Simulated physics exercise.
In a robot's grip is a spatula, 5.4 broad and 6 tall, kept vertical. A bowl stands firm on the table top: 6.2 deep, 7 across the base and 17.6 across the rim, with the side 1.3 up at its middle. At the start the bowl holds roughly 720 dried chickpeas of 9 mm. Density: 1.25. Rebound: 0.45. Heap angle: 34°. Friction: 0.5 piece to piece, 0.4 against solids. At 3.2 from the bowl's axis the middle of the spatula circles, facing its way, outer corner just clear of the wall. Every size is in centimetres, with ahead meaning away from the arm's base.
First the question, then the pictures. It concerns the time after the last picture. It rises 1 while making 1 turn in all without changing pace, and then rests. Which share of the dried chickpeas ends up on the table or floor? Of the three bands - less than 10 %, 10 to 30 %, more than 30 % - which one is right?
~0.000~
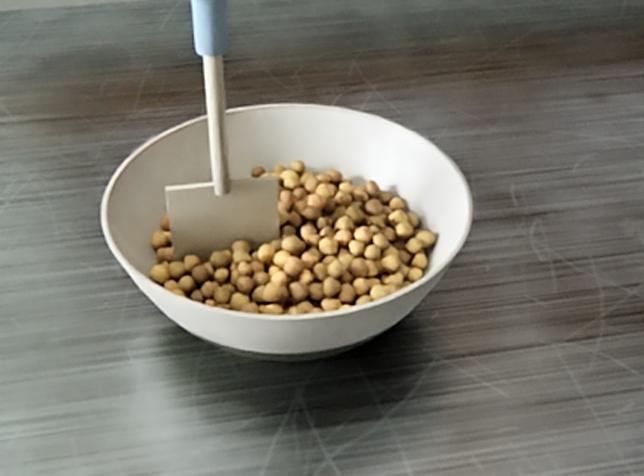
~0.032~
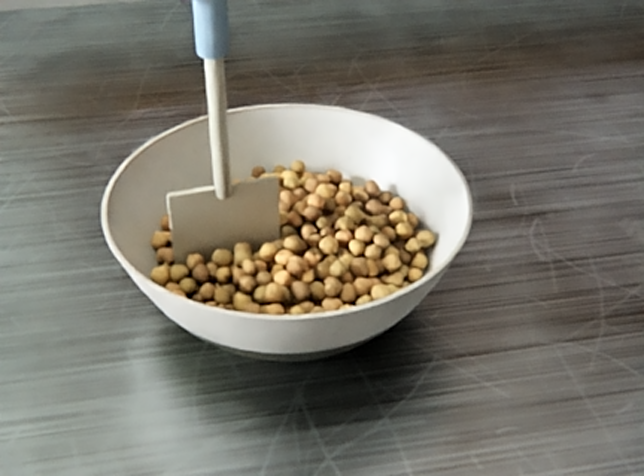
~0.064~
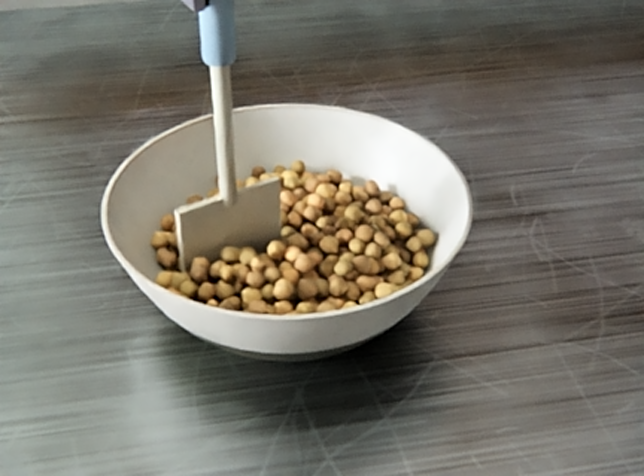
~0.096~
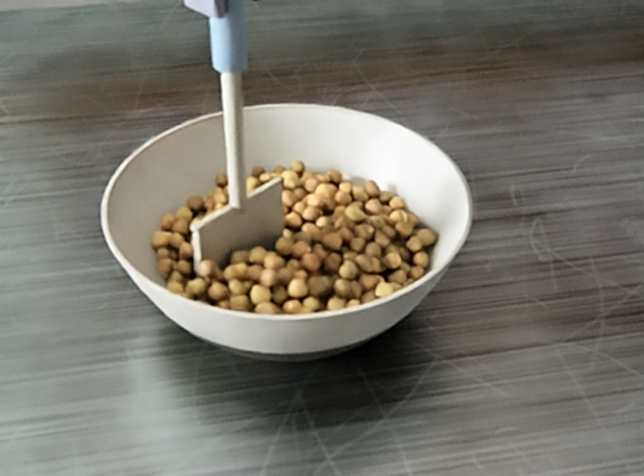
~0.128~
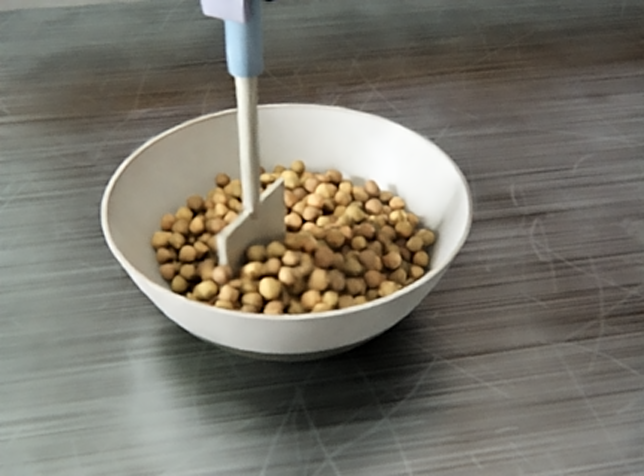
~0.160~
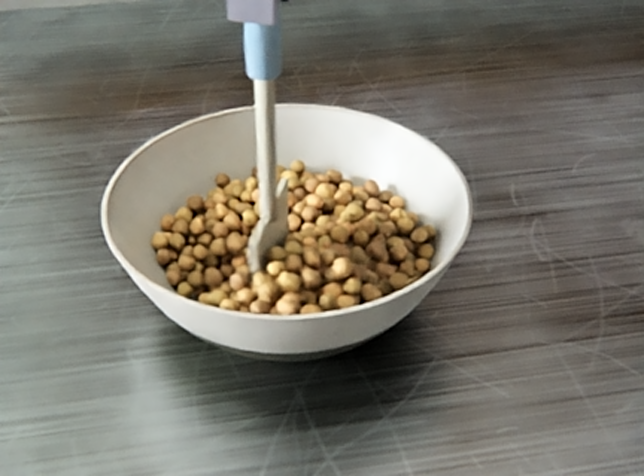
The right band is less than 10 %.
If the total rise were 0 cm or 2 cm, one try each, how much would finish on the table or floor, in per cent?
About 10 and 5 per cent.
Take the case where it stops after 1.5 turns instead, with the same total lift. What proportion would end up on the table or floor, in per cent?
10 %.
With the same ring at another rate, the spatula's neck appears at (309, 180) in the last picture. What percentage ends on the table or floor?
About 15 %.
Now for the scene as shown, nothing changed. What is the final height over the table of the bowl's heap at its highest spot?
It reaches some 6.5 cm above the table.
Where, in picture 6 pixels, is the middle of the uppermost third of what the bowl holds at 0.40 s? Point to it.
About pixel (367, 177).
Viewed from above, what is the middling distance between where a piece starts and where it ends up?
Reading: Around 6 cm.
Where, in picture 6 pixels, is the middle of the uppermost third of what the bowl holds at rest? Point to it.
(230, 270).
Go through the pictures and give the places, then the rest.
Spatula neck at (220, 156), 0° round; upper third of the load around (299, 236), from x 160 to 425, top at y 170; 715 in the bowl, in the first frame.
Spatula neck at (221, 159), 6° round; upper third of the load around (298, 239), from x 160 to 425, top at y 170, in the second frame.
Spatula neck at (227, 167), 21° round; upper third of the load around (293, 247), from x 160 to 425, top at y 170, in the third frame.
Spatula neck at (237, 174), 36° round; upper third of the load around (293, 253), from x 160 to 425, top at y 170, in the fourth frame.
Spatula neck at (251, 180), 51° round; upper third of the load around (298, 258), from x 160 to 425, top at y 170, in the fifth frame.
Spatula neck at (268, 183), 66° round; upper third of the load around (313, 260), from x 160 to 430, top at y 170; 715 in the bowl, in the sixth frame.
After 0.40 s, 180° round, highest piece 8 above the table; 711 in the bowl, 1 on the table or floor, 3 in flight or on the tool.
After 0.65 s, 294° round, highest piece 8 above the table; 689 in the bowl, 20 on the table or floor, 6 in flight or on the tool.
After 0.97 s, 0° round, highest piece 6 above the table; 678 in the bowl, 37 on the table or floor.
After 1.67 s, 0° round, highest piece 6 above the table; 678 in the bowl, 37 on the table or floor.
At rest, 678 in the bowl, 37 on the table or floor. That is 5 % on the table or floor.
